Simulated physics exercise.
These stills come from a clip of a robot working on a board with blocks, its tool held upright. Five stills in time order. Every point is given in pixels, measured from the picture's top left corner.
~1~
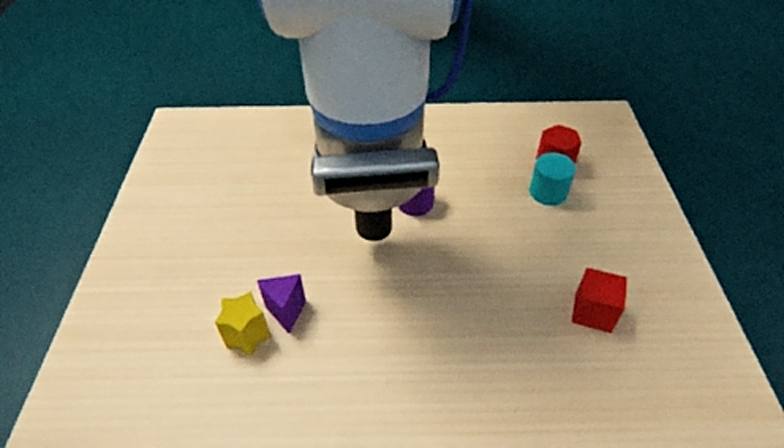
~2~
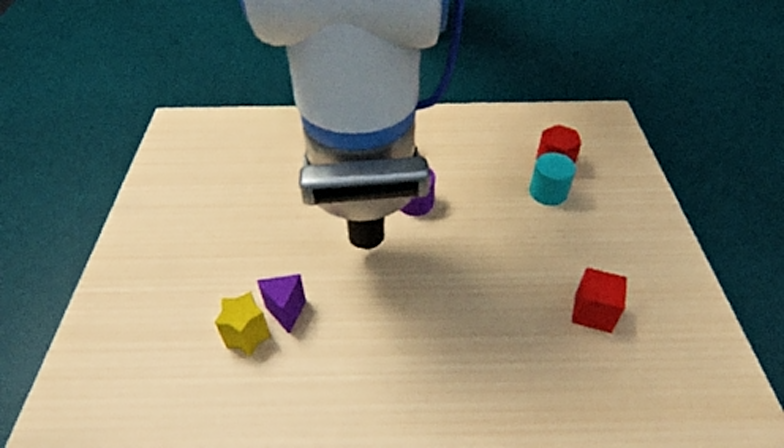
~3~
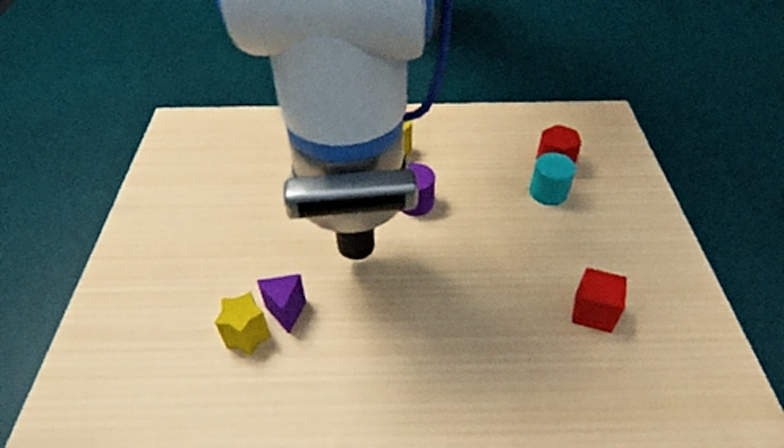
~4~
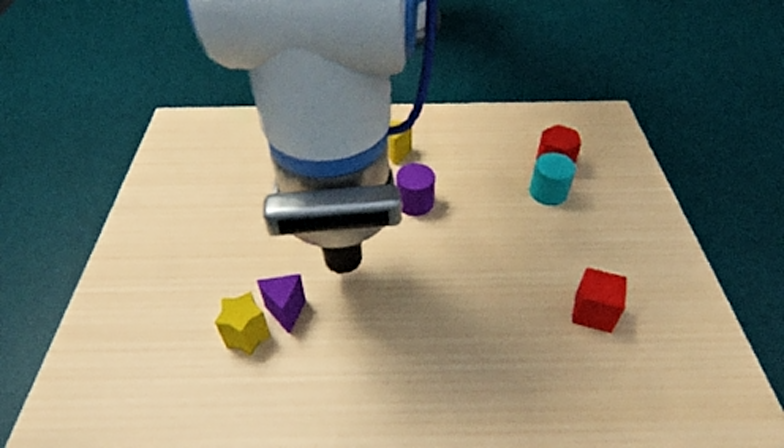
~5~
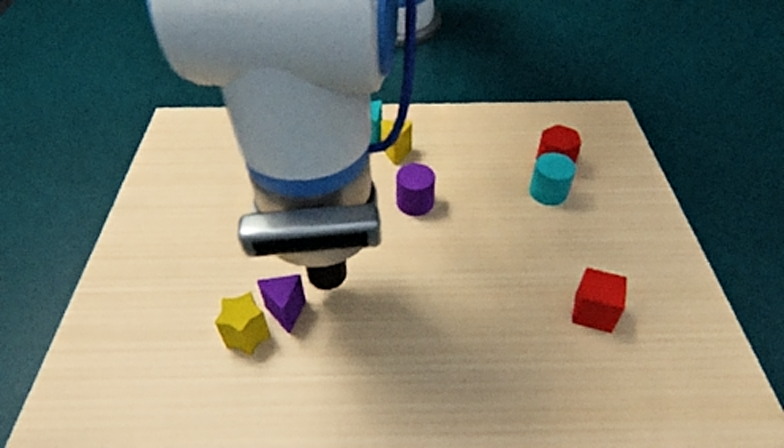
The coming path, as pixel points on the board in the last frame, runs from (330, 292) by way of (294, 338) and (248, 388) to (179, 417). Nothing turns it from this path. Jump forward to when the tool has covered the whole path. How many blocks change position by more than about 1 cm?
The answer is one block, counting only moves over 1 cm.
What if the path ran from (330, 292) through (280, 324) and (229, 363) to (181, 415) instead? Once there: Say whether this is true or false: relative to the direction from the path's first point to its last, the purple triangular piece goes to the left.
Verdict: False.
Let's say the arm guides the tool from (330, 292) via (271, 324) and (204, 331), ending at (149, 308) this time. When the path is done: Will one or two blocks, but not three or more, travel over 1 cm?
The answer is yes.
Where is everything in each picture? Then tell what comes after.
In the first frame, tip of the tool (374, 228), middles of tops, yellow star block (238, 311), purple triangular piece (280, 287).
In the second frame, tool (366, 236), nothing pushed.
In the third frame, tool (356, 246), nothing pushed.
In the fourth frame, tool (343, 259), nothing pushed.
In the fifth frame, tool (327, 275), yellow star block (238, 311), purple triangular piece (280, 287).
The first path, step by step. One third of the way, tool (289, 322); yellow star block (233, 311); purple triangular piece (263, 292).
Two thirds of the way, tool (240, 373); yellow star block (232, 312); purple triangular piece (263, 292).
At the end, tool (169, 402); yellow star block (232, 312); purple triangular piece (263, 292).
